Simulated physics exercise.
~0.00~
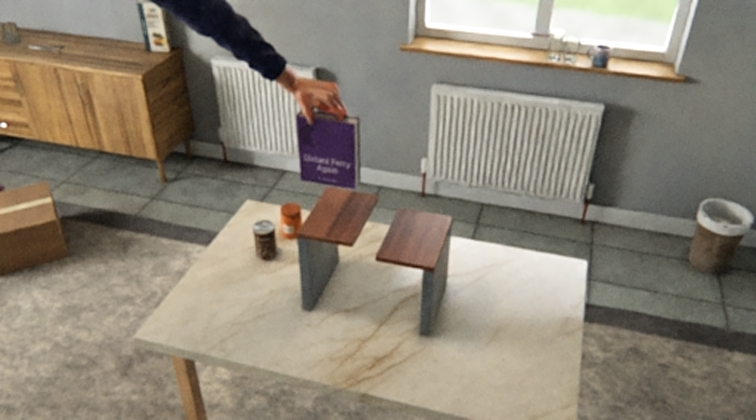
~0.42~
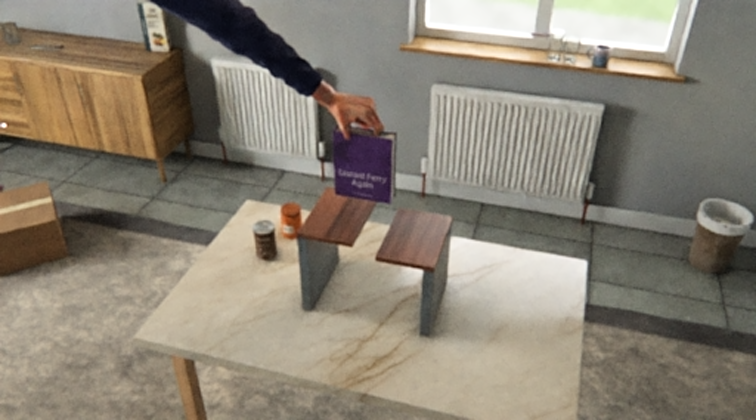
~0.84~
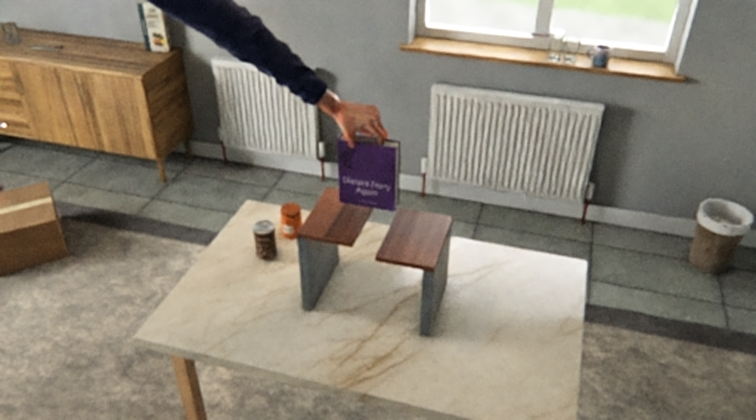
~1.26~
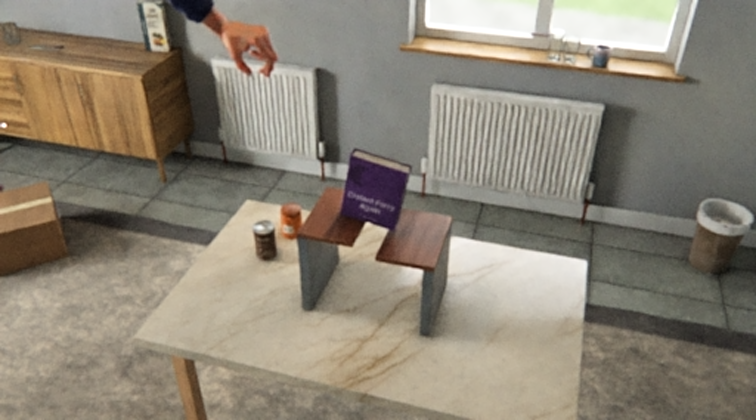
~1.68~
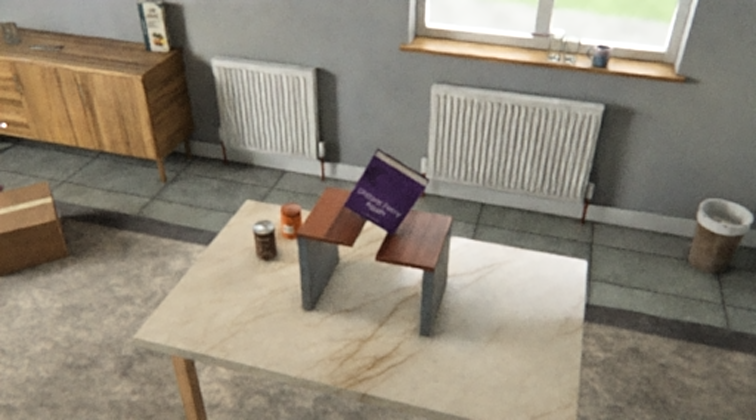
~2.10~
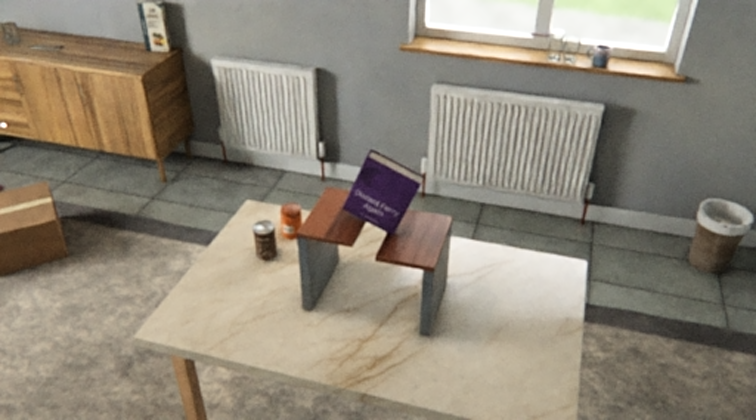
In a living room, a hand lowering a purple book between two wooden-topped supports and letting go, the book tilting and lodging.
